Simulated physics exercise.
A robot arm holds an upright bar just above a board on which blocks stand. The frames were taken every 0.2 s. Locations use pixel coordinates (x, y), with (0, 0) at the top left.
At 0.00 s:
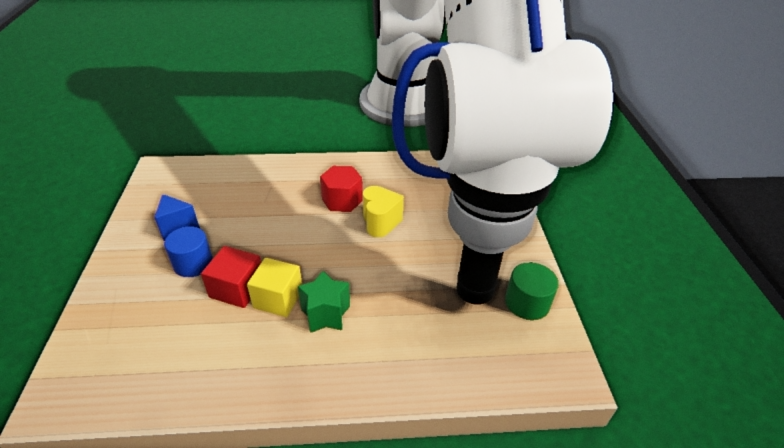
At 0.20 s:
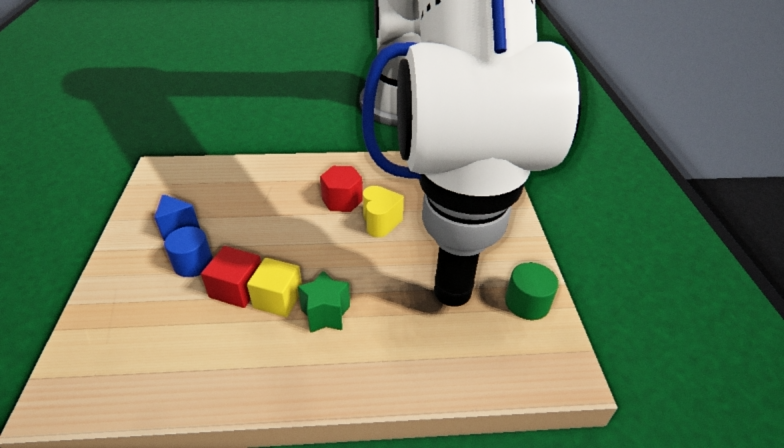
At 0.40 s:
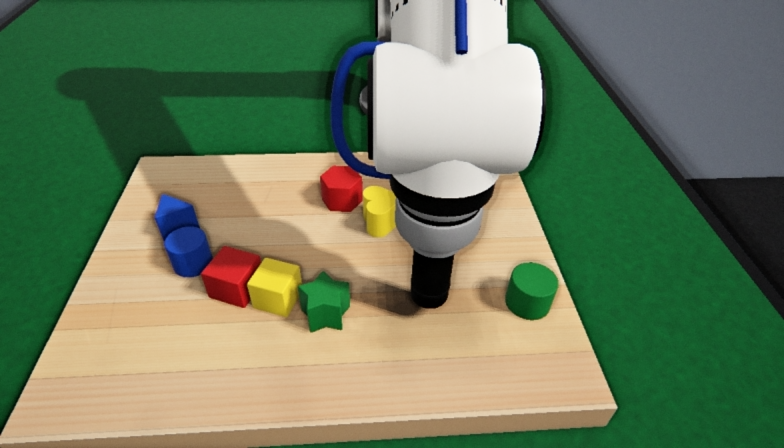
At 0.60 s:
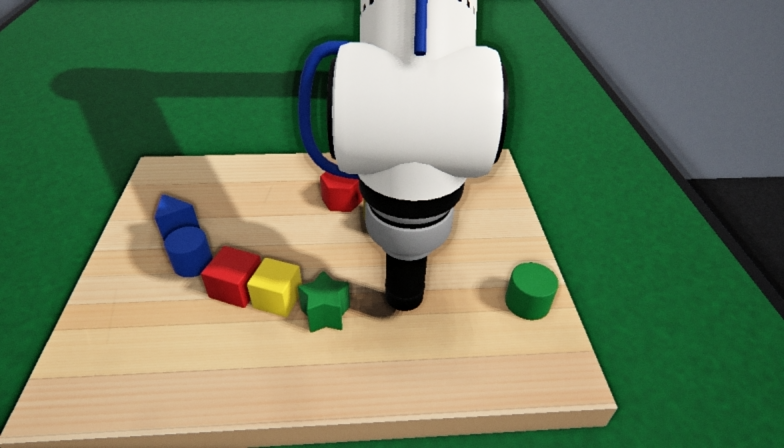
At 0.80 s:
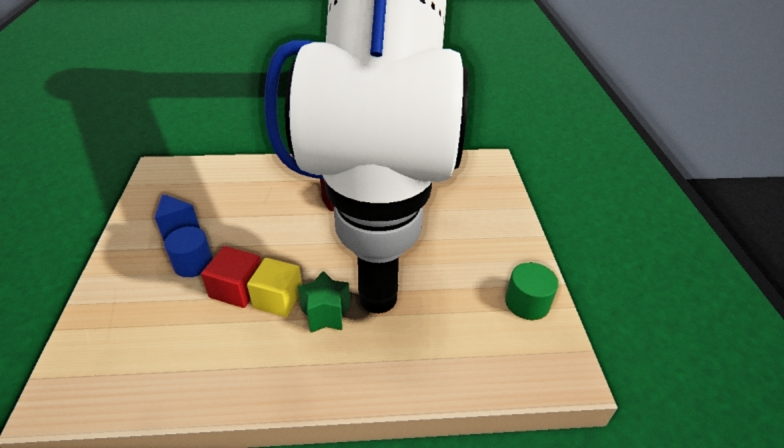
A white robot arm holding an upright black bar slides steadily left above a wooden board on a green surface, seen from a raised, unmoving view. Blue, red, yellow and green blocks curve from the left to a green star near the middle, with red and yellow blocks behind and a green cylinder at right. The bar moves from beside the cylinder to just right of the star, the arm covering the rear blocks, while the blocks stay still.
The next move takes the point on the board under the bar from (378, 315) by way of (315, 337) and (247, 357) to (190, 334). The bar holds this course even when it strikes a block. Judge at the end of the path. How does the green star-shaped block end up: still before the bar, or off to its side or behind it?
Slid away.
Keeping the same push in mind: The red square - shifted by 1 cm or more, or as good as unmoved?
It does get moved.
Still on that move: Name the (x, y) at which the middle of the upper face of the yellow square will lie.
Somewhere near (257, 267).
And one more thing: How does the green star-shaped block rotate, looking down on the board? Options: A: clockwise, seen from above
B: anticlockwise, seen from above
It's A.
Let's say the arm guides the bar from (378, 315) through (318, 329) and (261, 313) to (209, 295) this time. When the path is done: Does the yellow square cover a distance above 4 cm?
Going by the path, yes.
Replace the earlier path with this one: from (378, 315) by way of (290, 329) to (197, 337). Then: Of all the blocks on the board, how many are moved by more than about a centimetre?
Going by the path, three or more of them shift by more than about 1 cm.
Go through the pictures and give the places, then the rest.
The first frame shows lower end of the bar (475, 291), tops of blocks, blue circle (185, 239), red square (230, 264), yellow square (273, 274), green star-shaped block (323, 290).
The second frame shows bar (453, 293), blocks as before.
The third frame shows bar (429, 295), blocks as before.
The fourth frame shows bar (404, 297), blocks as before.
The fifth frame shows bar (378, 300), blue circle (185, 239), red square (230, 264), yellow square (273, 274), green star-shaped block (323, 290).
What follows on the original path. One third of the way, bar (312, 322); red square (220, 260); yellow square (257, 268); green star-shaped block (288, 291), turned 35° clockwise.
Two thirds of the way, bar (241, 342); red square (219, 259); yellow square (257, 267); green star-shaped block (278, 294), turned 75° clockwise.
At the end, bar (184, 319); blue circle not moved; red square (219, 259); yellow square (257, 267); green star-shaped block (278, 294), turned 75° clockwise.
